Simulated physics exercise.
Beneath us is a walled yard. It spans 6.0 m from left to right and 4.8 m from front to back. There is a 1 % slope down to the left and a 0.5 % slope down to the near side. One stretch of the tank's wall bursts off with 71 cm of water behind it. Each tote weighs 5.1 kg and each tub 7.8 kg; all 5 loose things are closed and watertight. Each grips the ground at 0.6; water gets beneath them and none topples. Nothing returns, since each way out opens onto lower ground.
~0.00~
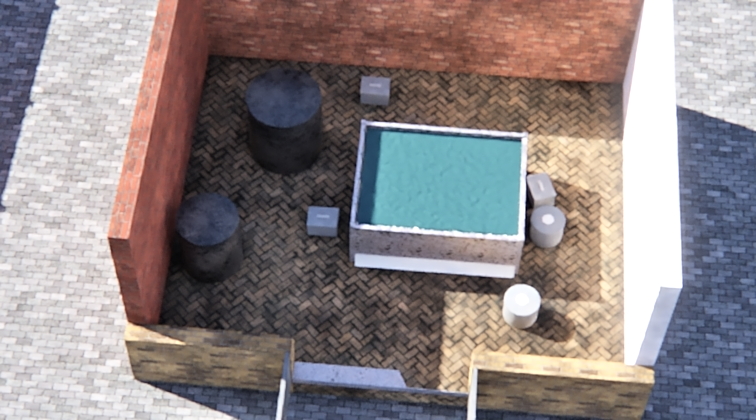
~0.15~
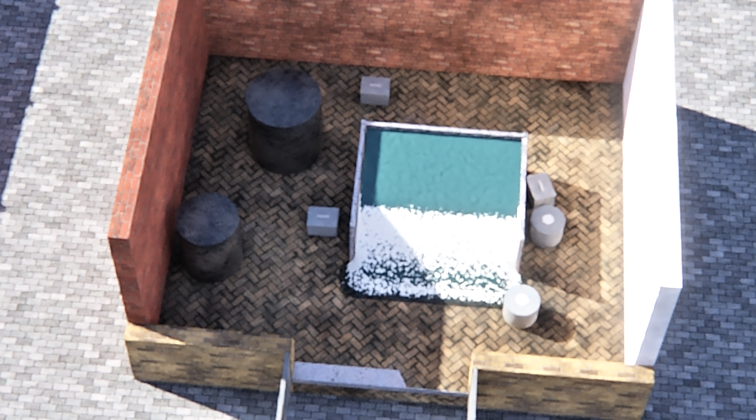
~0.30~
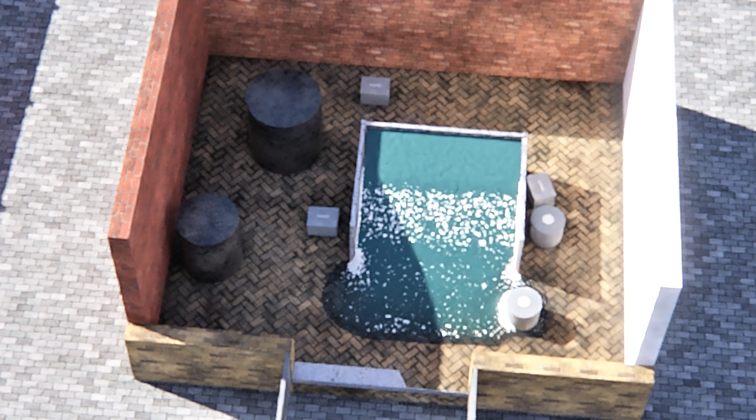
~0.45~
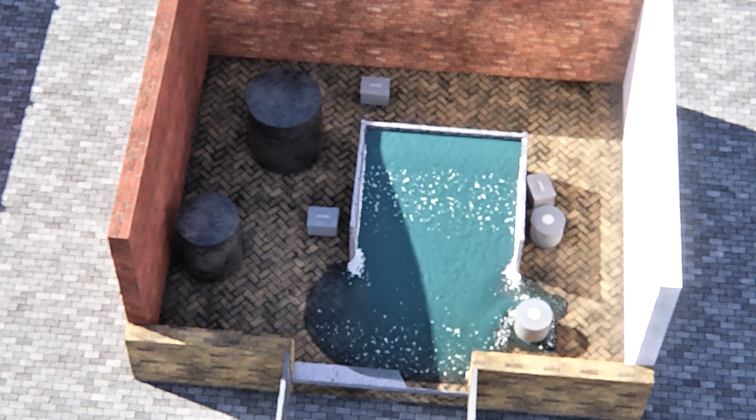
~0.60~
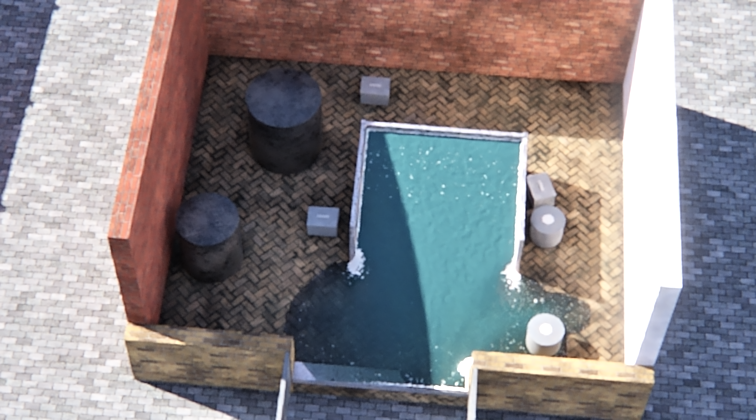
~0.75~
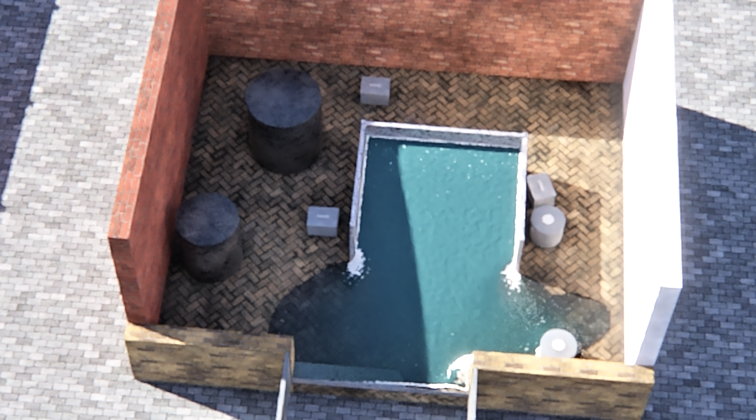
Walled brick yard with a tank bursting open at its near side, teal water spreading across paving and pushing a white tub.
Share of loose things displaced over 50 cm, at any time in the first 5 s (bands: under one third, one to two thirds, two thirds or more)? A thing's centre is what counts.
One to two thirds.
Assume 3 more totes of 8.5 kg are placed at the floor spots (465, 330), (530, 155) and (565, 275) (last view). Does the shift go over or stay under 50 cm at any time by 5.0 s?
Going through them, I'd say exceeds it, falls short and finally exceeds it.
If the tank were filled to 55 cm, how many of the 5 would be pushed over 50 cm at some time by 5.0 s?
The answer would then be 1.
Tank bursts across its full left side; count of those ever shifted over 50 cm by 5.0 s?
So the tally would be 2.
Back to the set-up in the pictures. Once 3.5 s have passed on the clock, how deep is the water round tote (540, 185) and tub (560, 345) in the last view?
I'd estimate 5 cm for the first and 8 cm for the second.
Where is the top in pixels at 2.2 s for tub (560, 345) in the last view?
Around (568, 244).
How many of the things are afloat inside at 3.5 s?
Of them, 2.
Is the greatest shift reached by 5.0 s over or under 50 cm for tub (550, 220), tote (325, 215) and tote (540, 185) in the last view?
Listed in sequence: Higher; lower; higher for the last.
After 1.1 s 1 of 5 are over 50 cm from their spots; 0 afloat.
After 2.2 s 1 of 5 are over 50 cm from their spots; 0 afloat.
After 3.5 s 1 of 5 are over 50 cm from their spots; 2 afloat.
After 5.0 s 3 of 5 are over 50 cm from their spots, and 3 have been at some point; 2 afloat.
